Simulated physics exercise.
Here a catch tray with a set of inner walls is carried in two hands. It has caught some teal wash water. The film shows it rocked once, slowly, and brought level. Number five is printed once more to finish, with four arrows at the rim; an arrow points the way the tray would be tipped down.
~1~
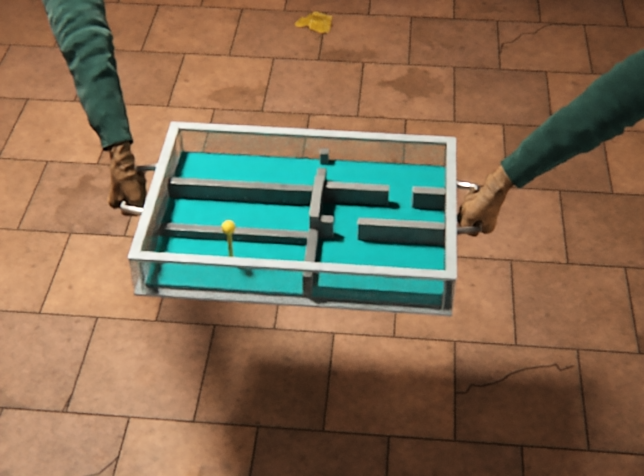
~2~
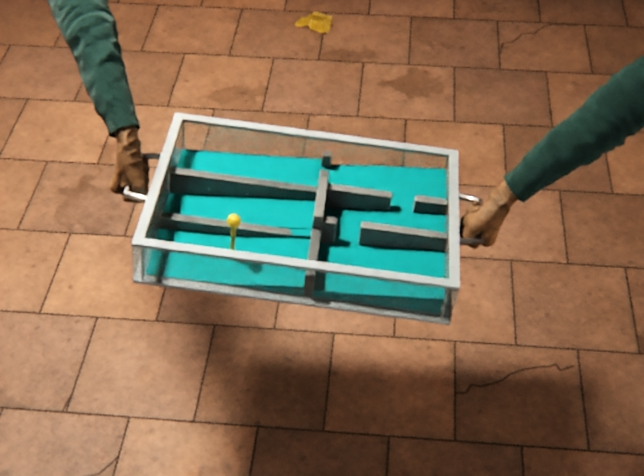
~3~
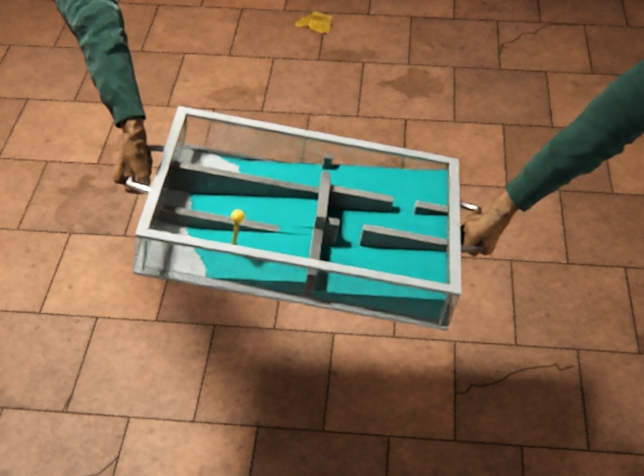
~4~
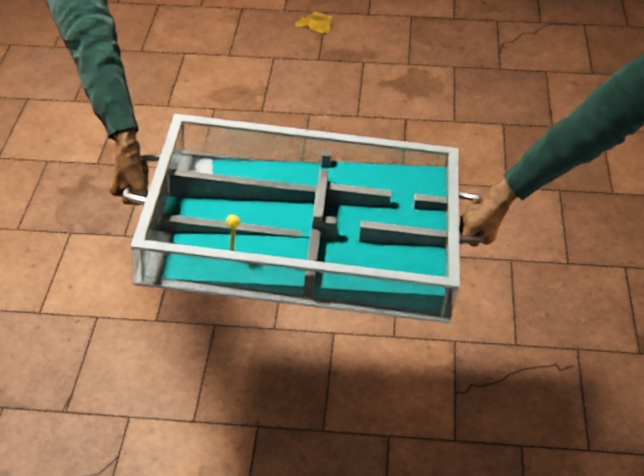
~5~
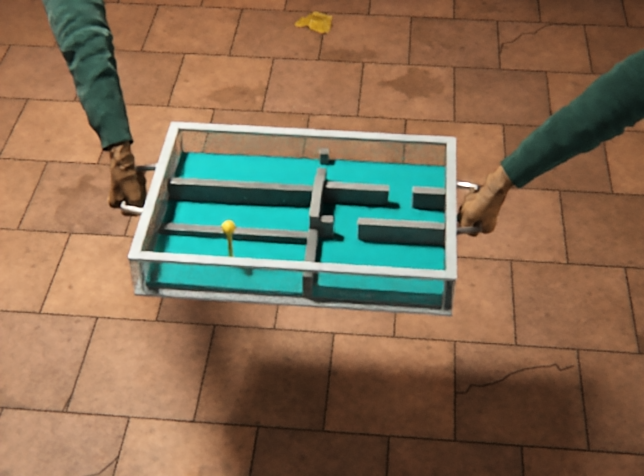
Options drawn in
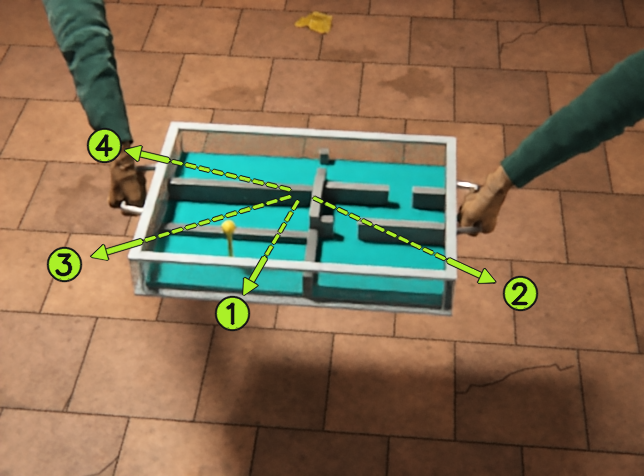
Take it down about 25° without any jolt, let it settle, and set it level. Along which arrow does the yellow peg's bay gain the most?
1 beats the others.
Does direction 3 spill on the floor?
Yes.
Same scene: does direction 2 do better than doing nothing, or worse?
Direction 2 is worse.
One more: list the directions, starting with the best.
1, 3, 4, 2.
On the marked copy, 1 ends at (246, 289); 2 ends at (489, 279); 3 ends at (96, 254); 4 ends at (130, 151).
With 1, about 29 % of the liquid ends in the peg's bay; about 20 % goes over the rim.
With 2, about 7 % of the liquid ends in the peg's bay; about 50 % goes over the rim.
With 3, about 23 % of the liquid ends in the peg's bay; about 50 % goes over the rim.
With 4, about 13 % of the liquid ends in the peg's bay; about 37 % goes over the rim.
